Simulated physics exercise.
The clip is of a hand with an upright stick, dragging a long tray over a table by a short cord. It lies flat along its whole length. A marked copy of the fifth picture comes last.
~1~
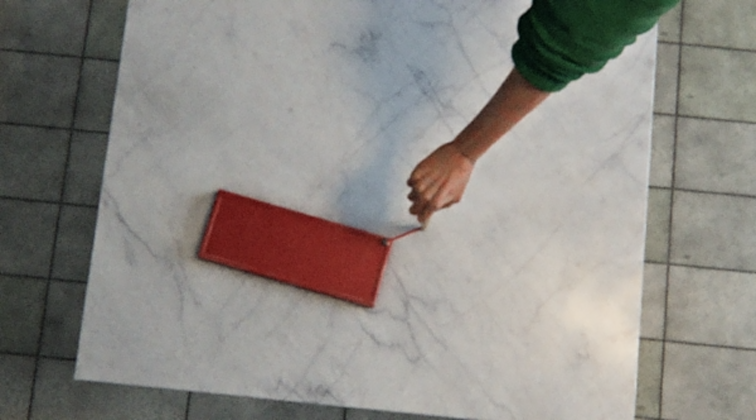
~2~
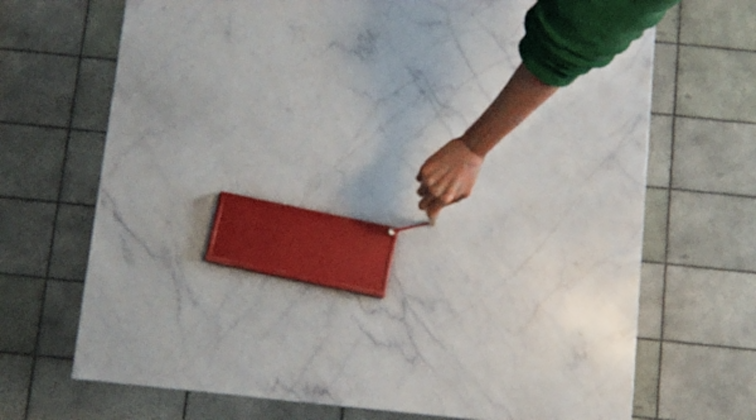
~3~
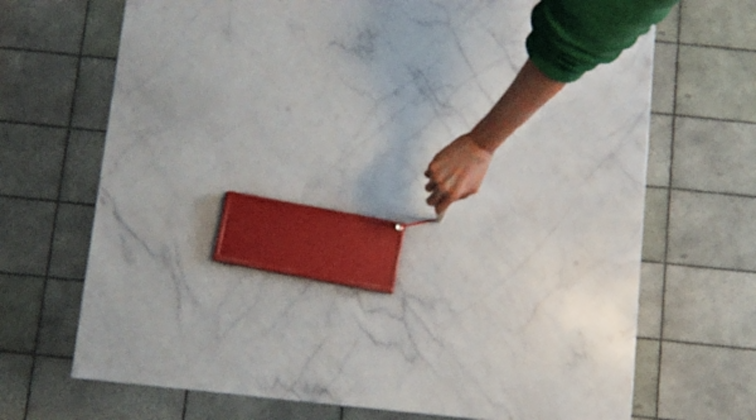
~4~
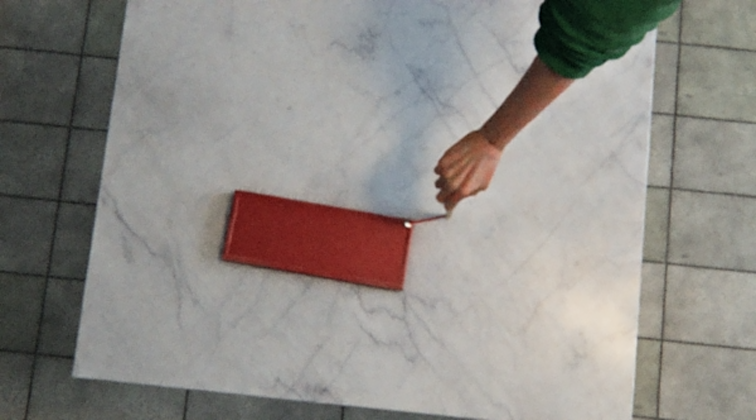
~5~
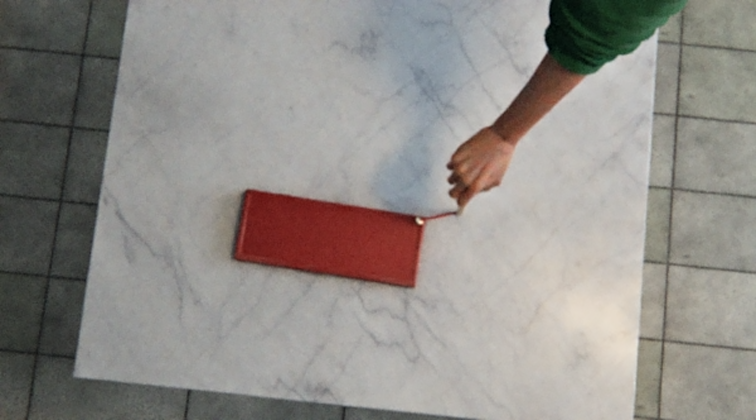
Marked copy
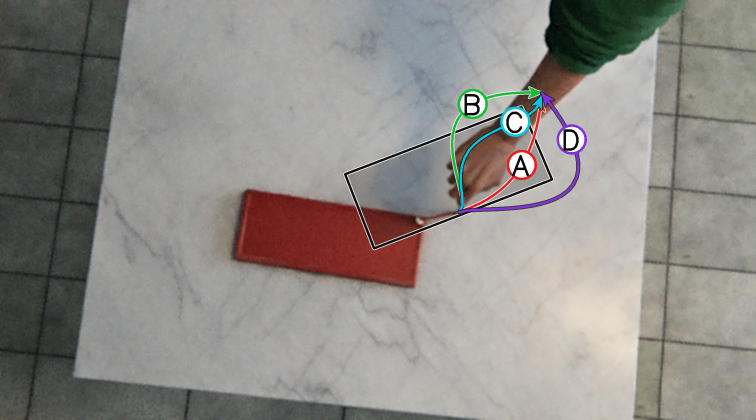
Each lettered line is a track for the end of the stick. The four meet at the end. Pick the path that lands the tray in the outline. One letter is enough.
Choose path A.
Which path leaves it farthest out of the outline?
B.
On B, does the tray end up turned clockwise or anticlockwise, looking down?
Anticlockwise.
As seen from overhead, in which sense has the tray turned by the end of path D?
On that path, anticlockwise.
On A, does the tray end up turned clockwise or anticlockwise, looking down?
It turns anticlockwise.
On the marked copy, A from (459, 212) via (522, 165) to (541, 98); B from (459, 212) via (457, 121) to (542, 93); C from (459, 212) via (480, 140) to (542, 96); D from (459, 212) via (568, 191) to (542, 93); the outline at (448, 177).
Following A. Soon after the start, foot of the stick (507, 184), middle of the tray (383, 223).
Later, foot of the stick (533, 139), middle of the tray (421, 203).
In the end, foot of the stick (542, 94), middle of the tray (447, 178); it lies in the outline.
As for the rest, B leaves its middle at (430, 155); C leaves its middle at (437, 167); D leaves its middle at (468, 190).
